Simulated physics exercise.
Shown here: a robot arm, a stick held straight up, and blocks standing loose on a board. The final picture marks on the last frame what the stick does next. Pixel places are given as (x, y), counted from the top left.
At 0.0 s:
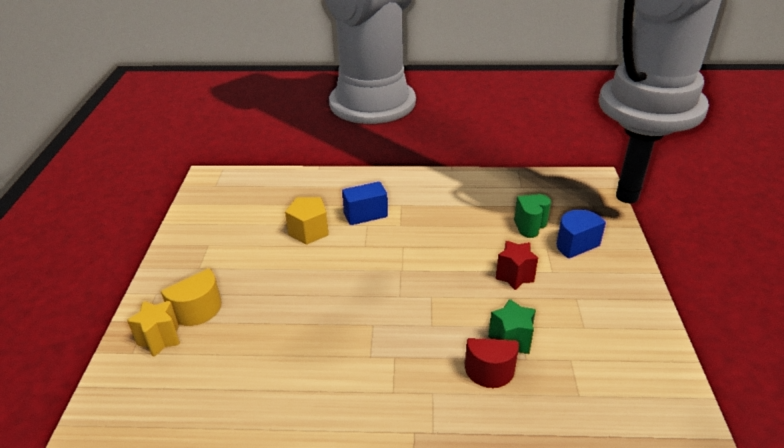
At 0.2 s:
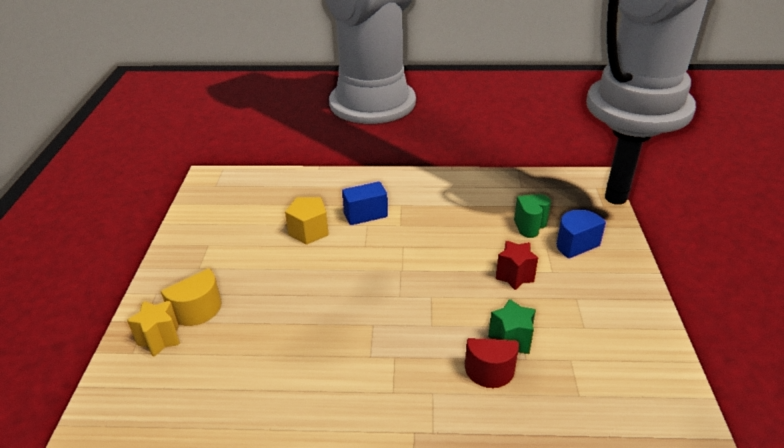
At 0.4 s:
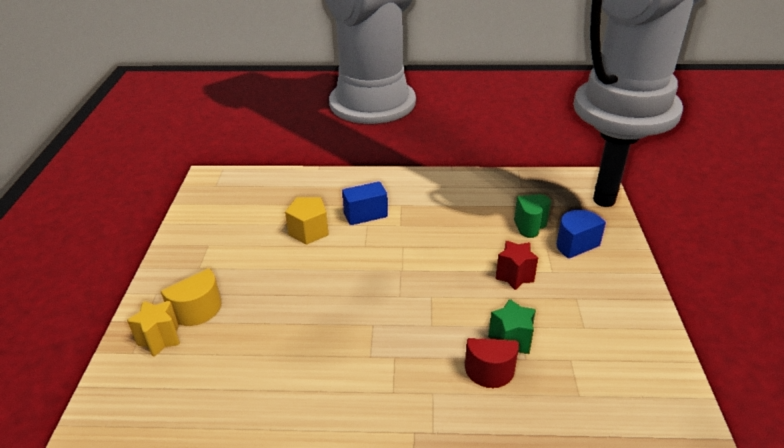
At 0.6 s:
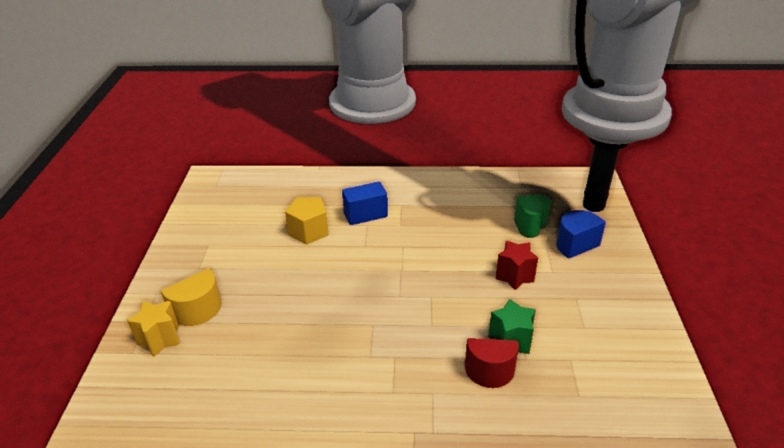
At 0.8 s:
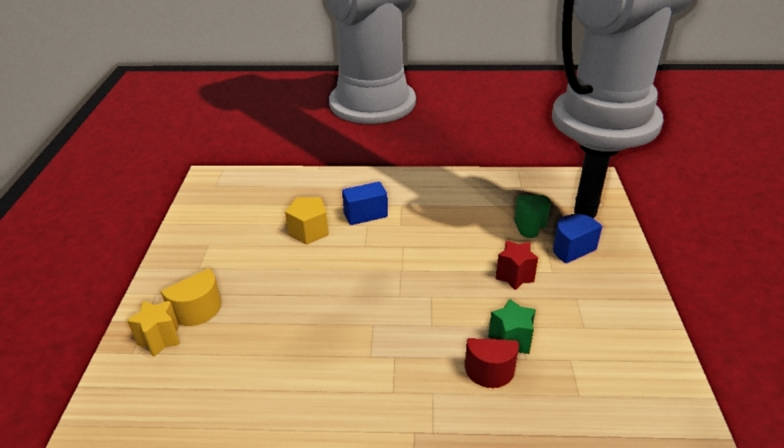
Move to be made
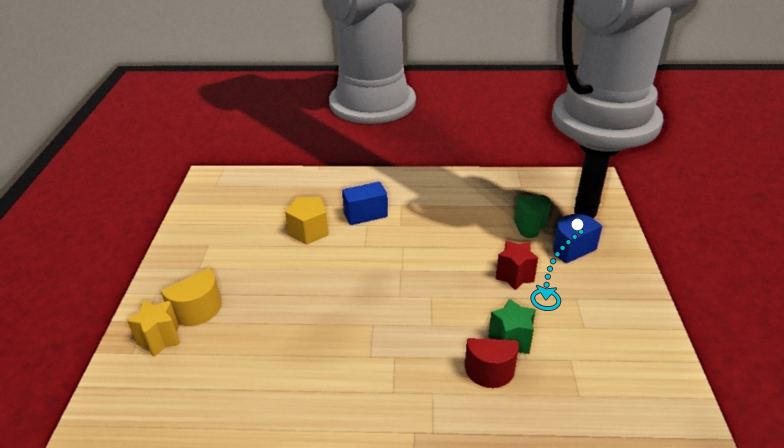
The robot arm's black stick moved slowly left along the top right of the wooden board, then came down against the blue block and nudged it slightly, while the other blocks stayed still.
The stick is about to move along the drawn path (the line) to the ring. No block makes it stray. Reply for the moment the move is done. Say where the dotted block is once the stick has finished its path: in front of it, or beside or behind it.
In front, still.
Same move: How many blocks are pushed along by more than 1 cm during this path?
The count is one.
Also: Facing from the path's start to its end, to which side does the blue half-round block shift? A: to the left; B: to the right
Answer: A.
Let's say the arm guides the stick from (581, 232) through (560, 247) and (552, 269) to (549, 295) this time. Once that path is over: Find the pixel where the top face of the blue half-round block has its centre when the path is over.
Top centre: (557, 295).
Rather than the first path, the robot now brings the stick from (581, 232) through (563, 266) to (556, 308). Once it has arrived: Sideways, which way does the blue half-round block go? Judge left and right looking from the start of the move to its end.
It goes toward the right-hand side.
Path on the board, from (581, 232) over (561, 249) and (549, 272) to (546, 299); the dot is on the blue half-round block.
What follows on the original path. One third of the way, stick at (565, 231); blue half-round block at (562, 245), turned 15° anticlockwise.
Two thirds of the way, stick at (552, 255); red star-shaped block at (516, 252), turned 15° clockwise; blue half-round block at (553, 271), turned 30° anticlockwise.
At the end, stick at (549, 281); red star-shaped block at (516, 252), turned 15° clockwise; green heart block in place; blue half-round block at (553, 300), turned 35° anticlockwise.
